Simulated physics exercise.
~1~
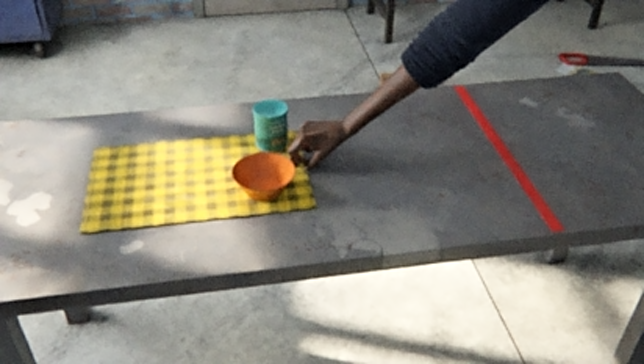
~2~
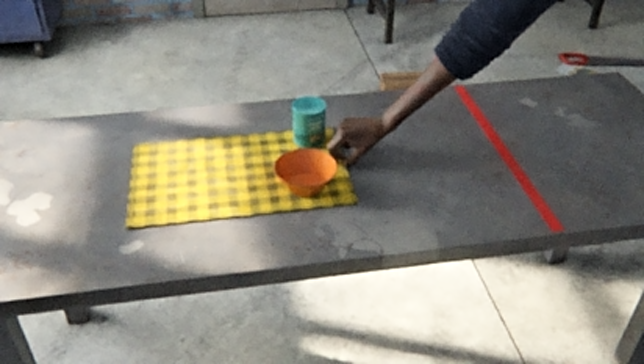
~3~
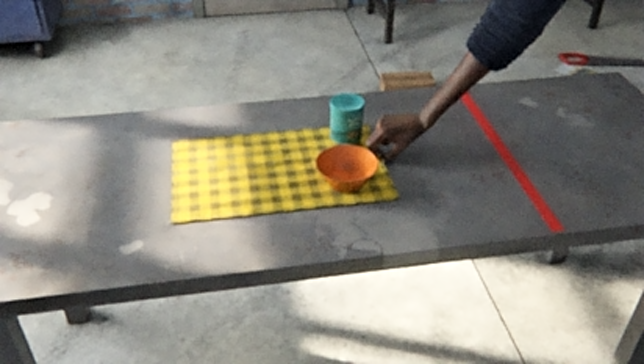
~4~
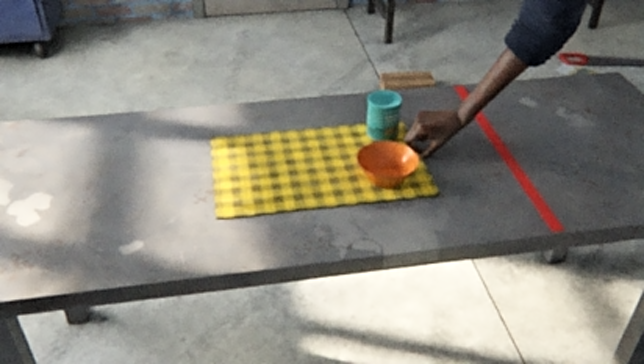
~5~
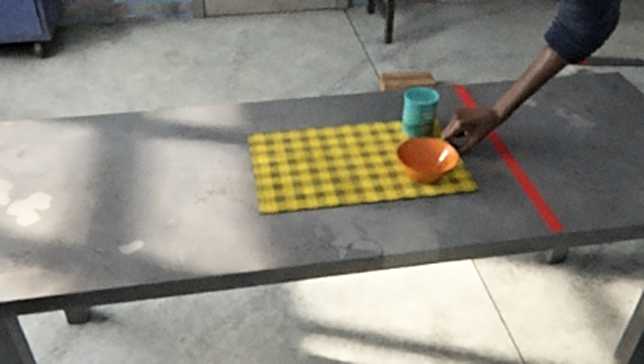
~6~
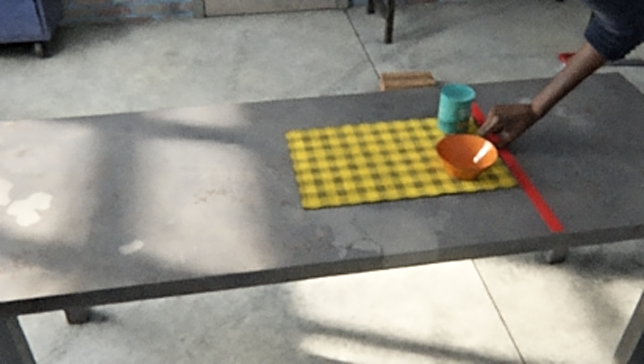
To begin with, a yellow checked cloth lies on the left part of a grey table, with an orange bowl and an upright turquoise tin near its right end. A dark-sleeved arm reaches in from the upper right, its hand at the cloth's right edge beside the bowl. The hand draws the cloth steadily to the right, and the bowl and tin ride along with it. The cloth keeps moving toward a red strip of tape across the table. Finally its leading edge reaches the tape, with the bowl and the upright tin still on the cloth.
